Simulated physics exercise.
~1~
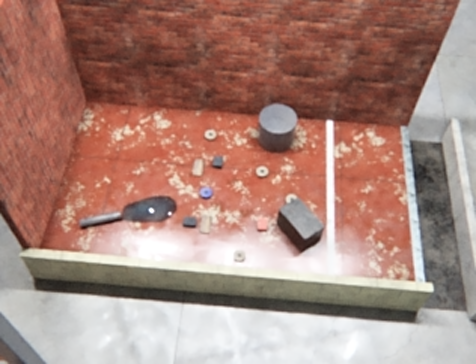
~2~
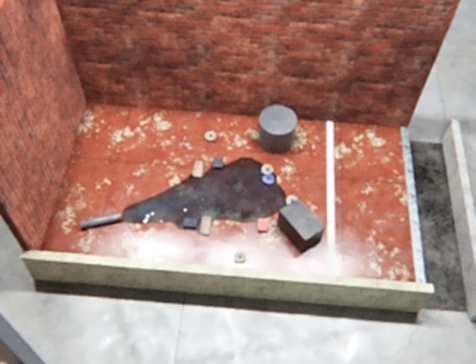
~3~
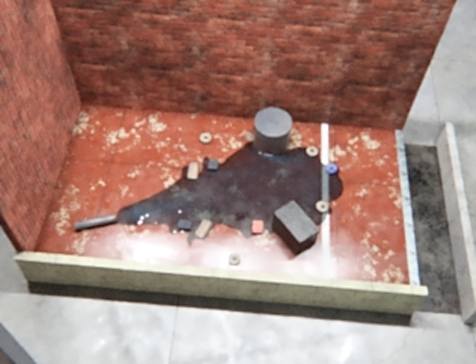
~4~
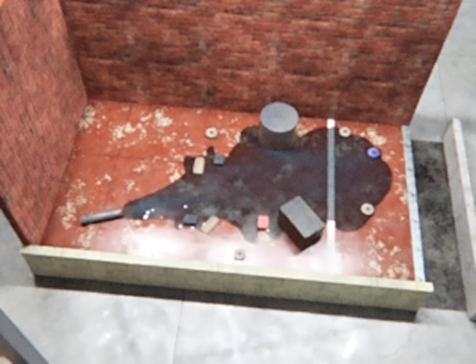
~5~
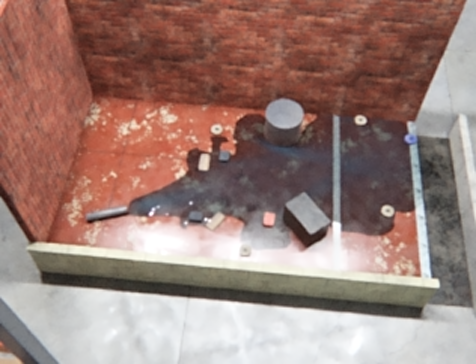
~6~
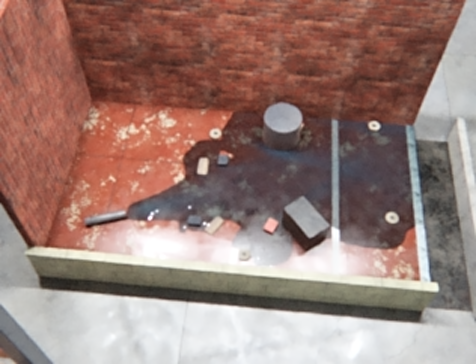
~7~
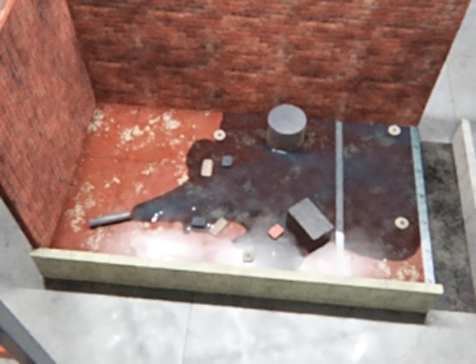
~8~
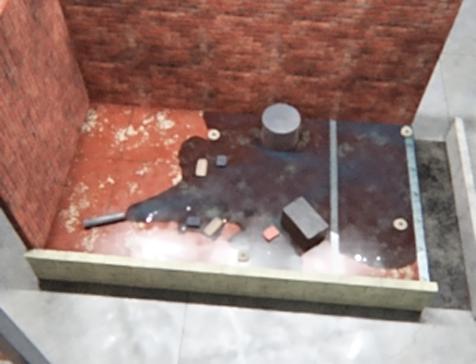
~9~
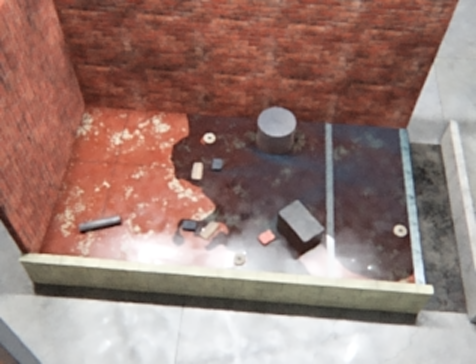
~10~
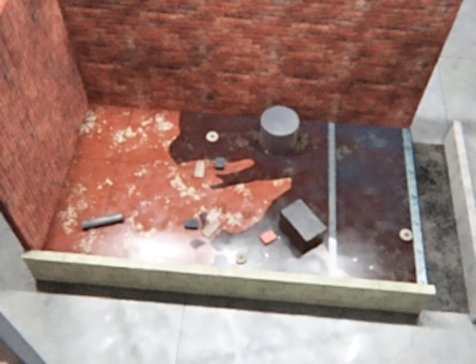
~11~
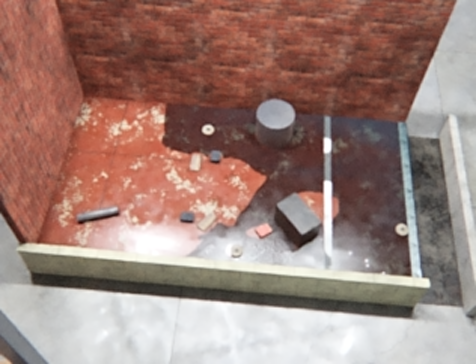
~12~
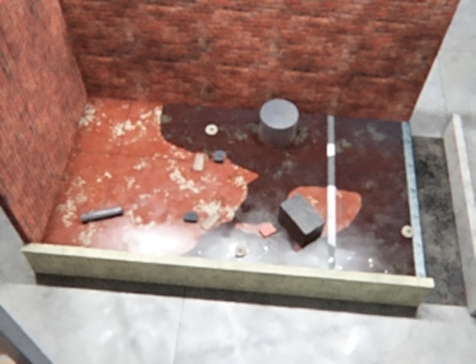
A brick-walled bay with a reddish floor was flooded by dark water spreading rightward from a pipe, carrying a blue ring and some pale rings past the white stripe. The blue ring vanished at the right edge, and patches of floor reappeared while the blocks stayed upright.
